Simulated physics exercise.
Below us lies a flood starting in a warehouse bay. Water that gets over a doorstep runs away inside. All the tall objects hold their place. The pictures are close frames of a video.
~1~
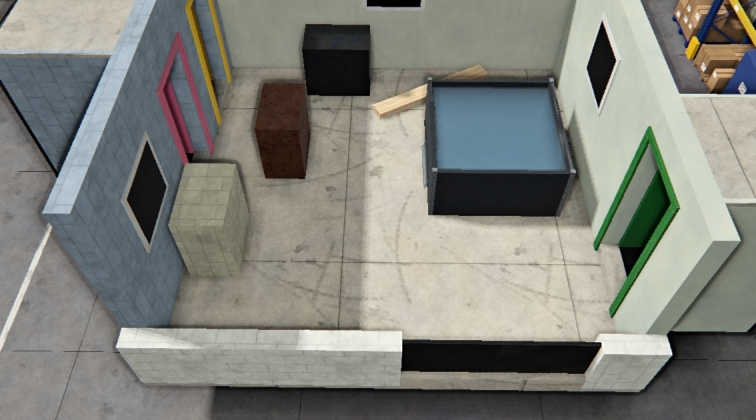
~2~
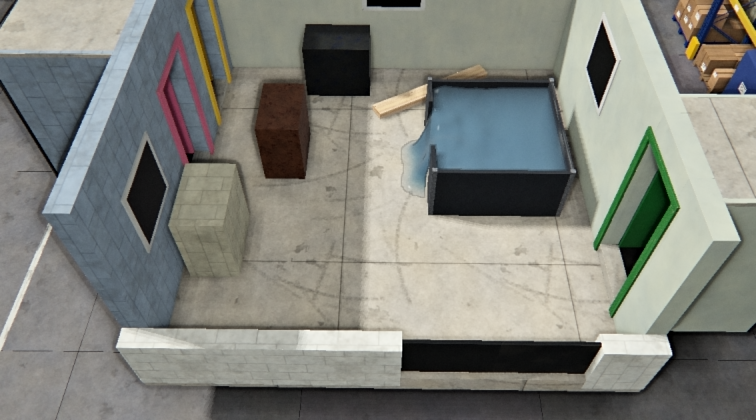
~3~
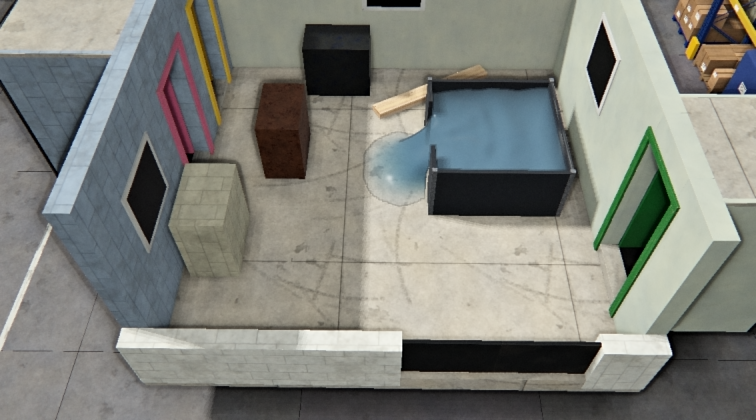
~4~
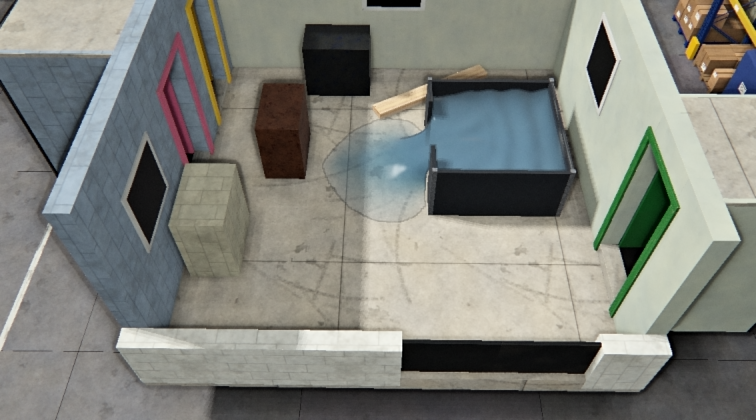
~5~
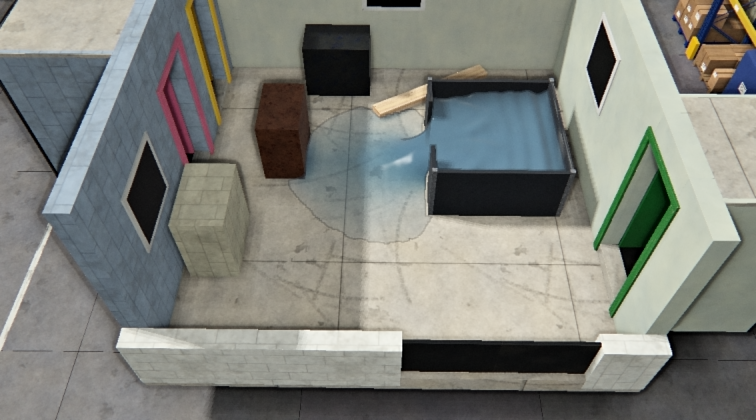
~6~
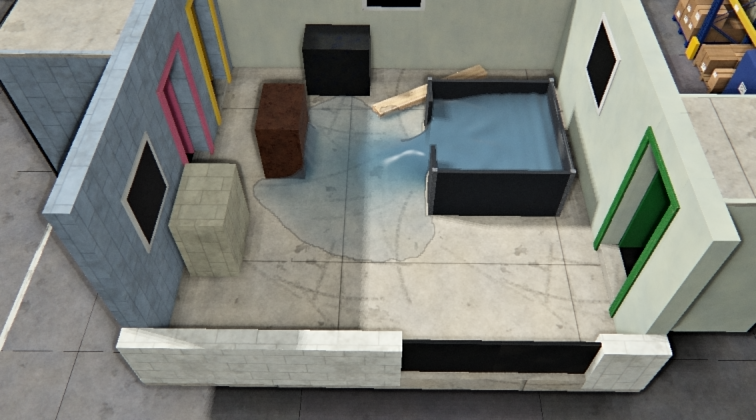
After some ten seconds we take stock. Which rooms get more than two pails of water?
One by one: The yellow door takes more than that; the green door stays under that; the pink door takes more than that.
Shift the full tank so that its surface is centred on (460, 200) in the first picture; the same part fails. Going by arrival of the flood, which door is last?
Last comes the green one.
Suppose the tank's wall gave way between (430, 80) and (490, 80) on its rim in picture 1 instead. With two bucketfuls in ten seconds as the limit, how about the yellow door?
Then: Yellow door is under.
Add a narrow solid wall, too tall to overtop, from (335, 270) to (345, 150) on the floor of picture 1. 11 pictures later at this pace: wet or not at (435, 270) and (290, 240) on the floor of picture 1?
In that order: Flooded, not flooded.
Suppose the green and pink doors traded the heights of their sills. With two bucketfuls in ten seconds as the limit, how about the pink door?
Pink takes less.
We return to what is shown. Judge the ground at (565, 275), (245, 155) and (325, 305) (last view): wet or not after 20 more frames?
As listed: Dry, flooded, flooded.
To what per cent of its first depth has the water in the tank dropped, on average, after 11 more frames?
Close to 50 %.
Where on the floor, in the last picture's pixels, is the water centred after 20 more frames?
At about (369, 179).
A moment on, water covers 35 % of the floor; the yellow door wet at the sill, nothing in, the green door not reached, the pink door wet at the sill, nothing in.
Next, water covers 45 % of the floor; the yellow door over two buckets in, the green door not reached, the pink door under two buckets in.
Then, water covers 65 % of the floor; the yellow door far over two buckets in, the green door not reached, the pink door under two buckets in.
Later, water covers 95 % of the floor; the yellow door far over two buckets in, the green door wet at the sill, nothing in, the pink door over two buckets in.
In the end, water covers 95 % of the floor; the yellow door far over two buckets in, the green door wet at the sill, nothing in, the pink door over two buckets in.
